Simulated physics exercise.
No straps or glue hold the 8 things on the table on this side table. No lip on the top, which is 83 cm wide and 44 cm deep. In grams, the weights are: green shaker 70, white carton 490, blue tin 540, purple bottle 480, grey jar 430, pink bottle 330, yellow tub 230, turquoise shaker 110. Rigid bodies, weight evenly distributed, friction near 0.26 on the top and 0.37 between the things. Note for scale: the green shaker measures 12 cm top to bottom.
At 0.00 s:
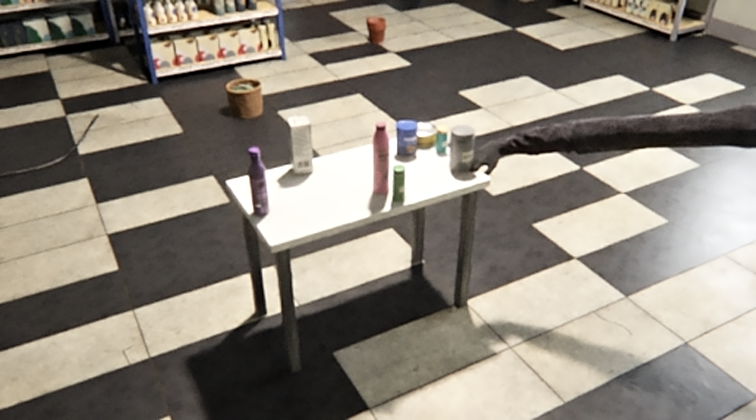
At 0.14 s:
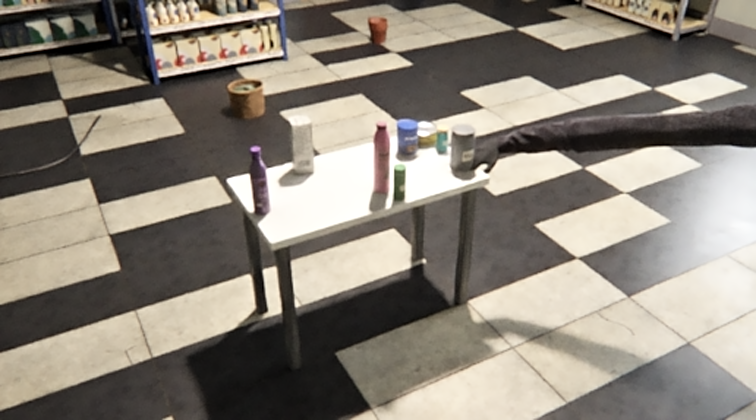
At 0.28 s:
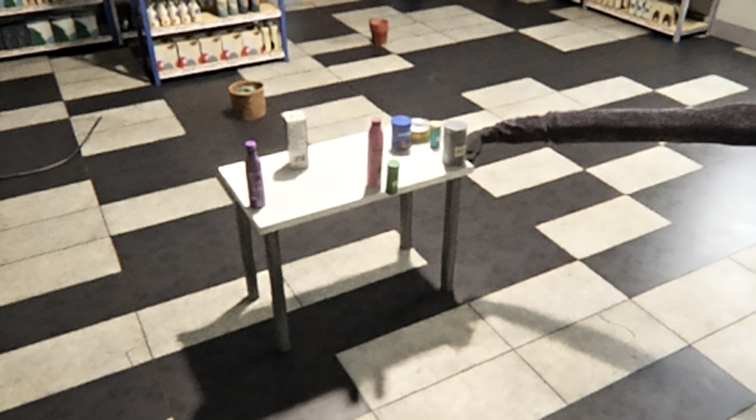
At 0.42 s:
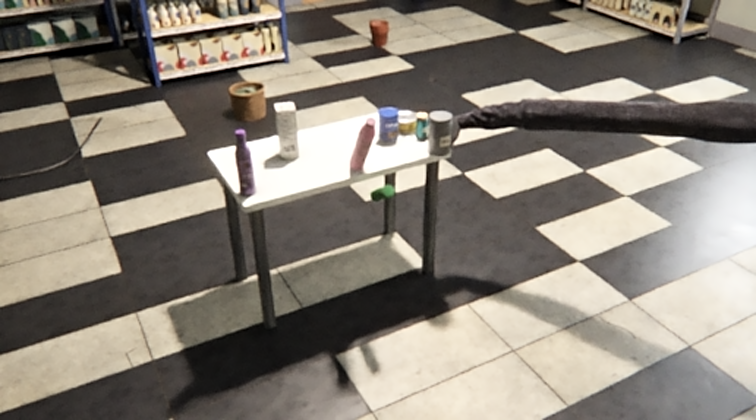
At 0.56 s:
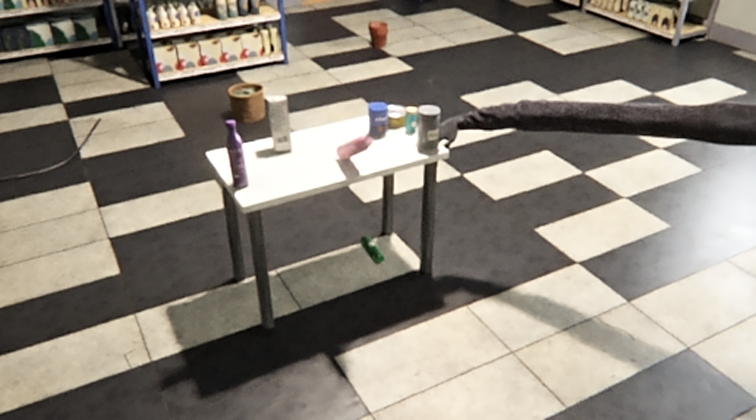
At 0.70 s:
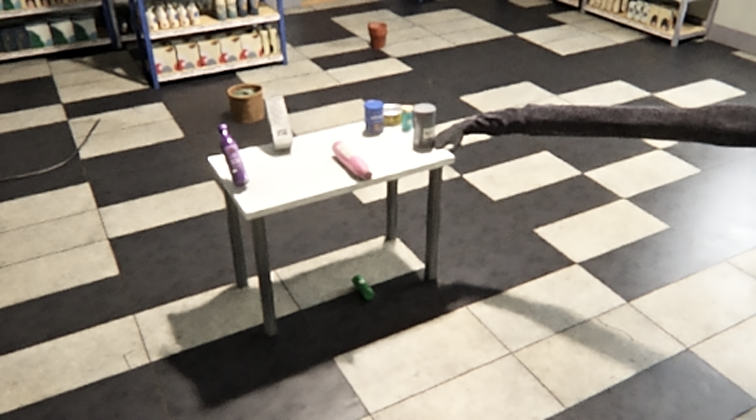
In a shop, a dark arm jerks a table left, toppling pink and green bottles.
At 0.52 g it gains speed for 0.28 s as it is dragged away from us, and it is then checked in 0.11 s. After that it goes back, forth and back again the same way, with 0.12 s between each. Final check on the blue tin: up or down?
Capsizes.
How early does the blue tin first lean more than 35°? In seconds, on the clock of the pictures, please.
Somewhere about 1.1 s.
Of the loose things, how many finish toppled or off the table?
That makes 7.
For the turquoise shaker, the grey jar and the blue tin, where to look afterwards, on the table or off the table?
Afterwards, the turquoise shaker leaves its support, the grey jar stays on its support, and the blue tin leaves its support.
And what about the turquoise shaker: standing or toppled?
In the last frame the turquoise shaker does not stay up.
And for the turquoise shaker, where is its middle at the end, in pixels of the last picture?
Roughly pixel (336, 191).
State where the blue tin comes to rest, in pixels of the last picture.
It stops at about (383, 249).
After 1.10 s, white carton, blue tin, yellow tub and turquoise shaker now off the table; purple bottle on its side; pink bottle on its side.
After 1.60 s, table along by 28 cm; purple bottle on its side; pink bottle on its side; grey jar slid 6 cm.
At rest (2.7 s), off the table and tipped over, green shaker, white carton, blue tin, purple bottle and turquoise shaker; off the table but upright, yellow tub; tipped over on the table, pink bottle; not toppled but over 5 cm from the start, grey jar. In the last view, blue tin near (383, 249).
